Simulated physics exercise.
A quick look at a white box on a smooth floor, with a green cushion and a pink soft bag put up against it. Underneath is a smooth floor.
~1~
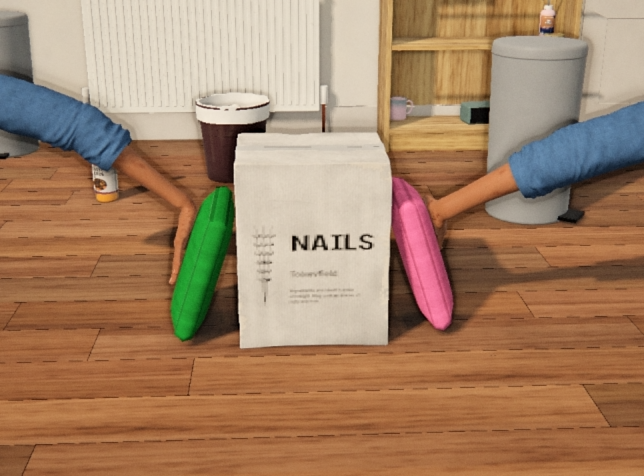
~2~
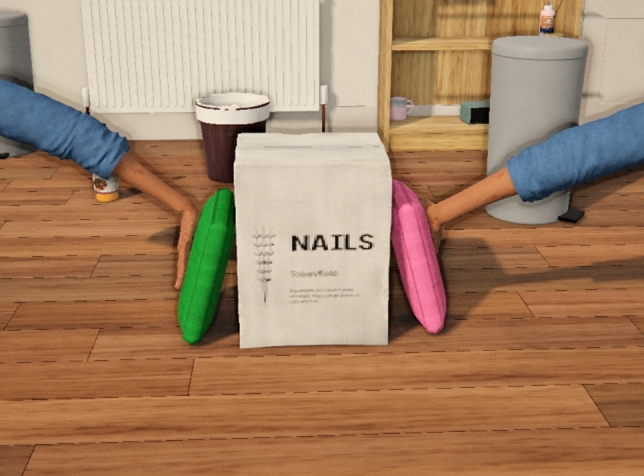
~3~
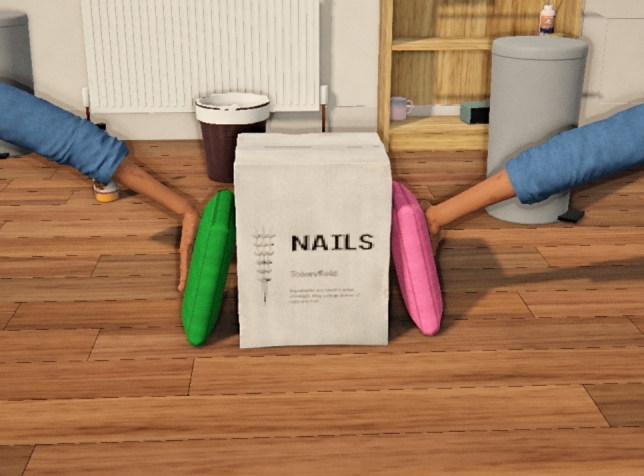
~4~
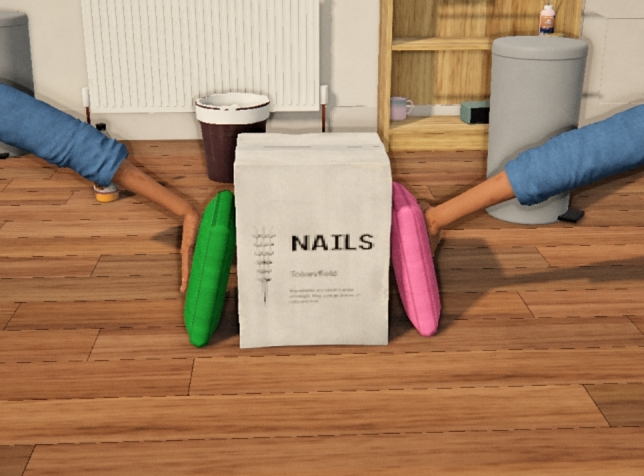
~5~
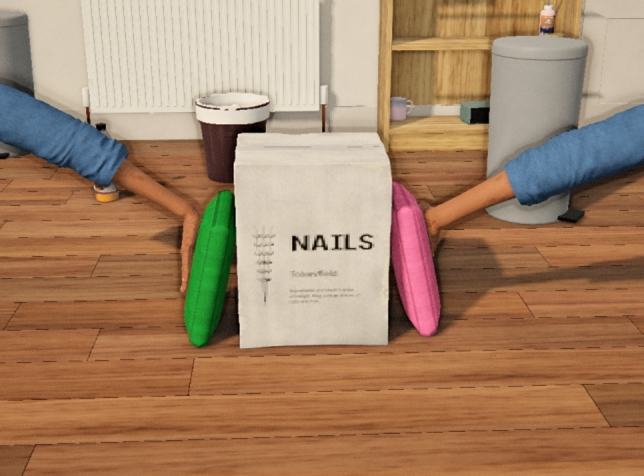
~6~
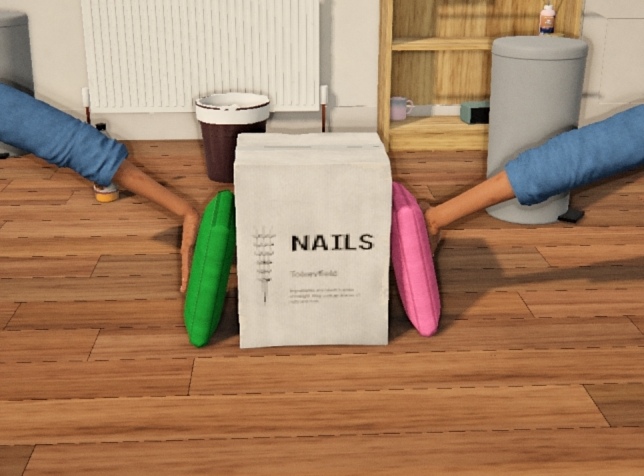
Two hands press a green cushion and a pink soft bag lightly against a white box.
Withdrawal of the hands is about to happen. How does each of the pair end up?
Each ends like this: The green cushion still leaning; the pink soft bag still leaning.
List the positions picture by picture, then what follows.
In the first frame, cushion foot (184, 337), head (219, 225); soft bag foot (442, 326), head (406, 208).
In the second frame, cushion foot (192, 341); soft bag foot (435, 330).
In the third frame, cushion foot (197, 343); soft bag foot (430, 332).
In the fourth frame, cushion foot (199, 344); soft bag foot (428, 333).
In the fifth frame, cushion foot (199, 344); soft bag foot (428, 333).
In the sixth frame, cushion foot (199, 344), head (222, 229), almost upright; soft bag foot (428, 333), head (403, 212), almost upright.
Then, 0.30 s after the last picture, cushion leaning near (213, 266); soft bag leaning near (410, 258).
At rest, cushion leaning near (213, 266); soft bag leaning near (410, 258). The green cushion remains propped up and the pink soft bag keeps leaning.
